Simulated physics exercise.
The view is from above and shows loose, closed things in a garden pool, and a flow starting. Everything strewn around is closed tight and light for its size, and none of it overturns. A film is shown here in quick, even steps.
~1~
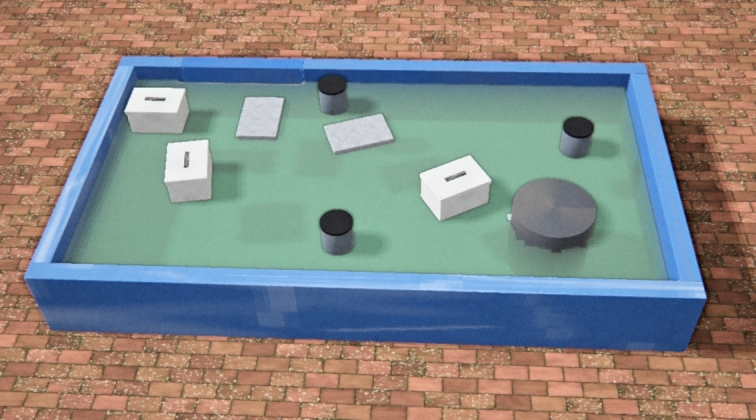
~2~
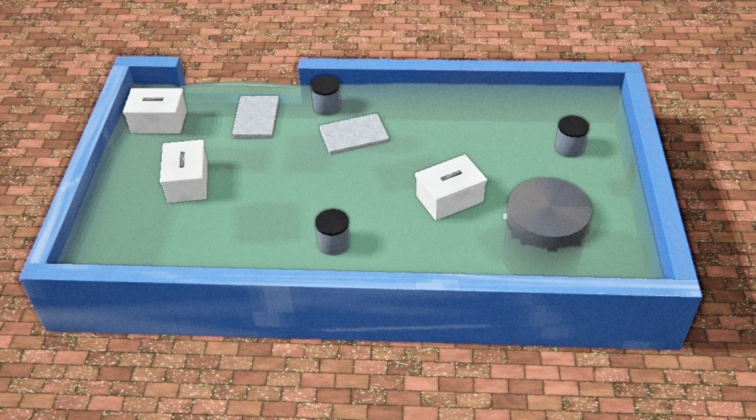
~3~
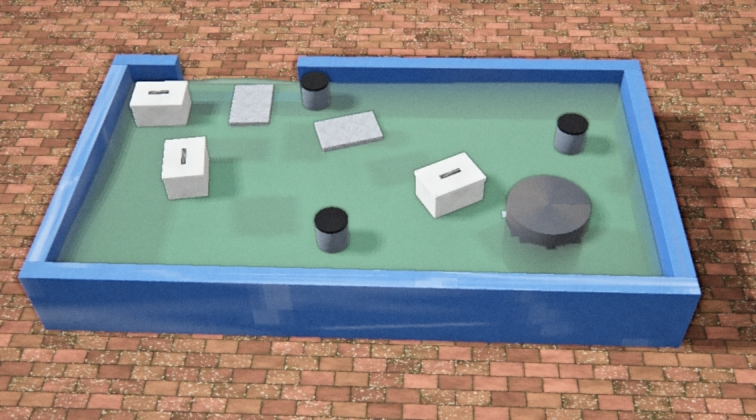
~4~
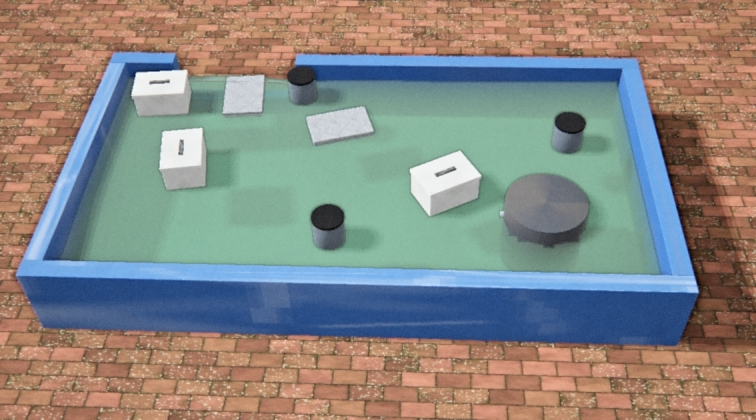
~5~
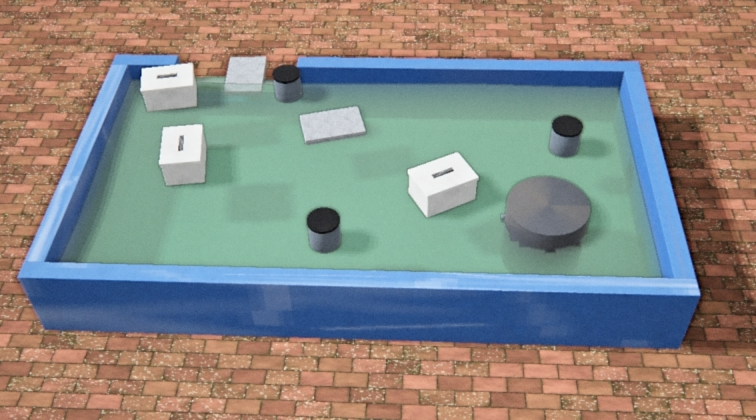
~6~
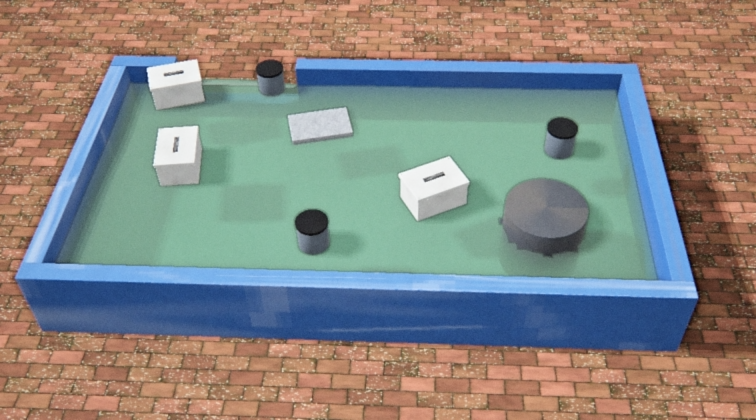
Blue-walled garden pool opening at the back left, with white boxes, dark tubs and grey slabs drifting slowly toward the gap.
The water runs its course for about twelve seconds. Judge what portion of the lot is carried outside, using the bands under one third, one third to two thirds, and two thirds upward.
Well, what gets flushed out makes up a share in the middle third.
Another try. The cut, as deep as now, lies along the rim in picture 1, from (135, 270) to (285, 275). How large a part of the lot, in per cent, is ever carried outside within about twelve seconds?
It works out to some 20 in a hundred.
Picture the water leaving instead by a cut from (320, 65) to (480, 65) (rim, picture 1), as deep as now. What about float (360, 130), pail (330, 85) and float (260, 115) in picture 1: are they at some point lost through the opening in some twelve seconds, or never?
One after the other: Out, washed out, carried outside.
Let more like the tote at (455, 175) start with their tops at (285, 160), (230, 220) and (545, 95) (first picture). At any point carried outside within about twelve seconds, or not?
Result list, first to last: Leaves, does not leave, does not leave.
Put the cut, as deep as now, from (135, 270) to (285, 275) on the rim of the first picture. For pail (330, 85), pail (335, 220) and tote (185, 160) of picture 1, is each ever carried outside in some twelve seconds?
My answer, each in turn: Not lost, lost, lost.
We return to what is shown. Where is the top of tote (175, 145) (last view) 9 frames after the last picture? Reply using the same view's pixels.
(184, 111).
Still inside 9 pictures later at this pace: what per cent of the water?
Estimate: Roughly 78 %.
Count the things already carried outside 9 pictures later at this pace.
Tally: 4.
A moment on, 3 of 8 are out; 5 afloat.
Next, 4 of 8 are out; 4 afloat.
Later, 4 of 8 are out; 4 afloat.
In the end, 5 of 8 are out; 3 afloat.
